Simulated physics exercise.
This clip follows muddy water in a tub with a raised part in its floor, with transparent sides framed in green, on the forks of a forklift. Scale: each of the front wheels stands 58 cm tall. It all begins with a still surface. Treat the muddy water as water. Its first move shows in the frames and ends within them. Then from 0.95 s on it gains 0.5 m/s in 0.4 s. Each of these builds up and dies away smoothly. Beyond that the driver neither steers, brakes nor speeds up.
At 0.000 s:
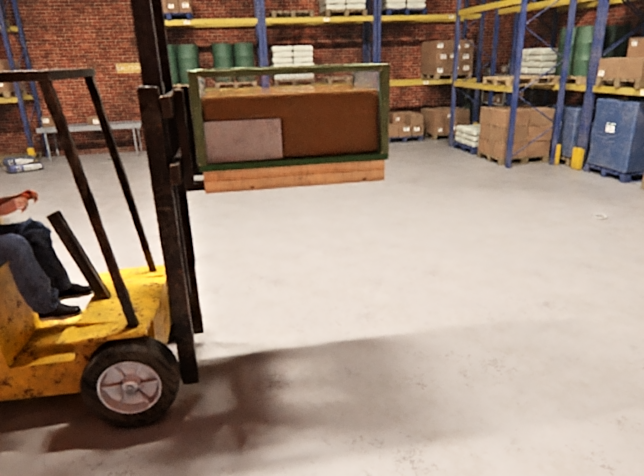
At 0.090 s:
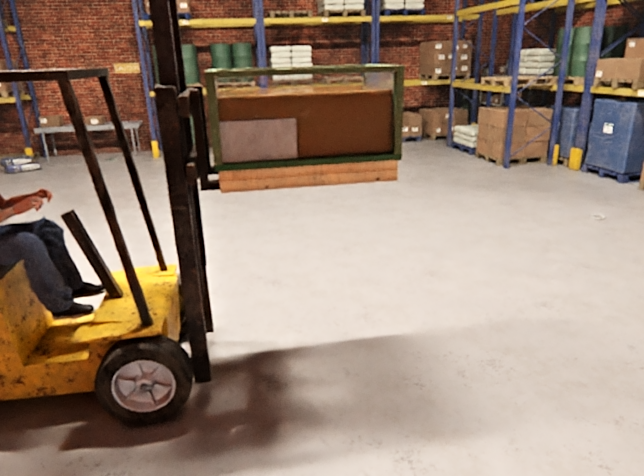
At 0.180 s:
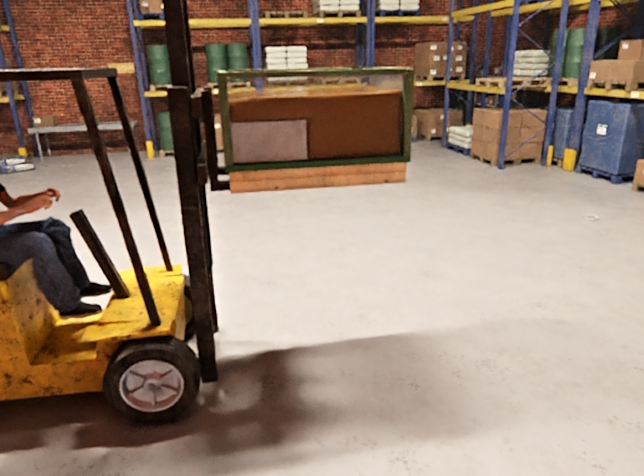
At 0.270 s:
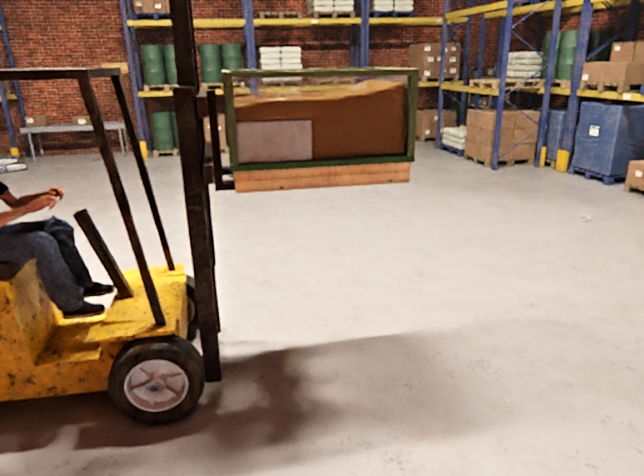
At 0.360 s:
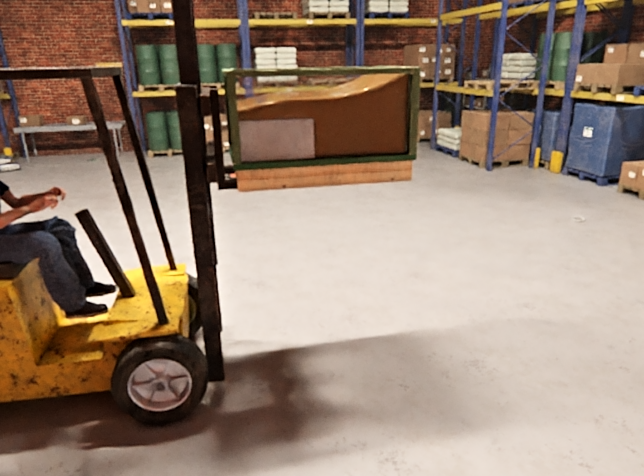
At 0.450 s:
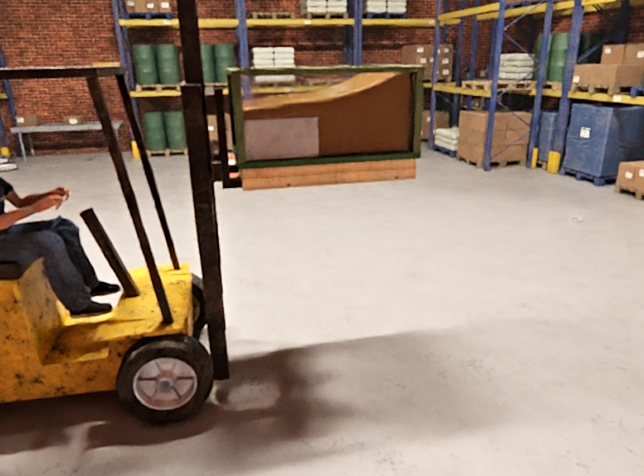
A brick-walled warehouse with blue and yellow racks of boxes and green drums is seen from the side, slightly above. At left, a driver sits with hands held forward on a yellow forklift, its dark mast holding up a green-framed, clear-sided tub of brown muddy water with a greyish block inside. The forklift edges right, the view shifts slightly right, and the level water then climbs at the right and sinks at the left.
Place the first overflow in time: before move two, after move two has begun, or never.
The first spill: After.
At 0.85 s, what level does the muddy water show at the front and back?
Front 36 cm, back 30 cm.
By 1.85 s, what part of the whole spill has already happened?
About 100 per cent.
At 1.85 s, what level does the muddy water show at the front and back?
Front 34 cm, back 38 cm.
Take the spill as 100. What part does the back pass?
About 100 per cent.
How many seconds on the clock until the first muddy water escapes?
Around 1.5 s.
After 0.85 s it stands 31 cm high behind and 37 cm in front; all of it is still inside.
After 1.35 s it stands 57 cm high behind and 28 cm in front; all of it is still inside.
After 1.85 s it stands 39 cm high behind and 35 cm in front; 2 per cent has gone over the back.
After 4.34 s 2 per cent has gone over the back; the first of it left at about 1.55 s, and the second move began at 0.95 s.
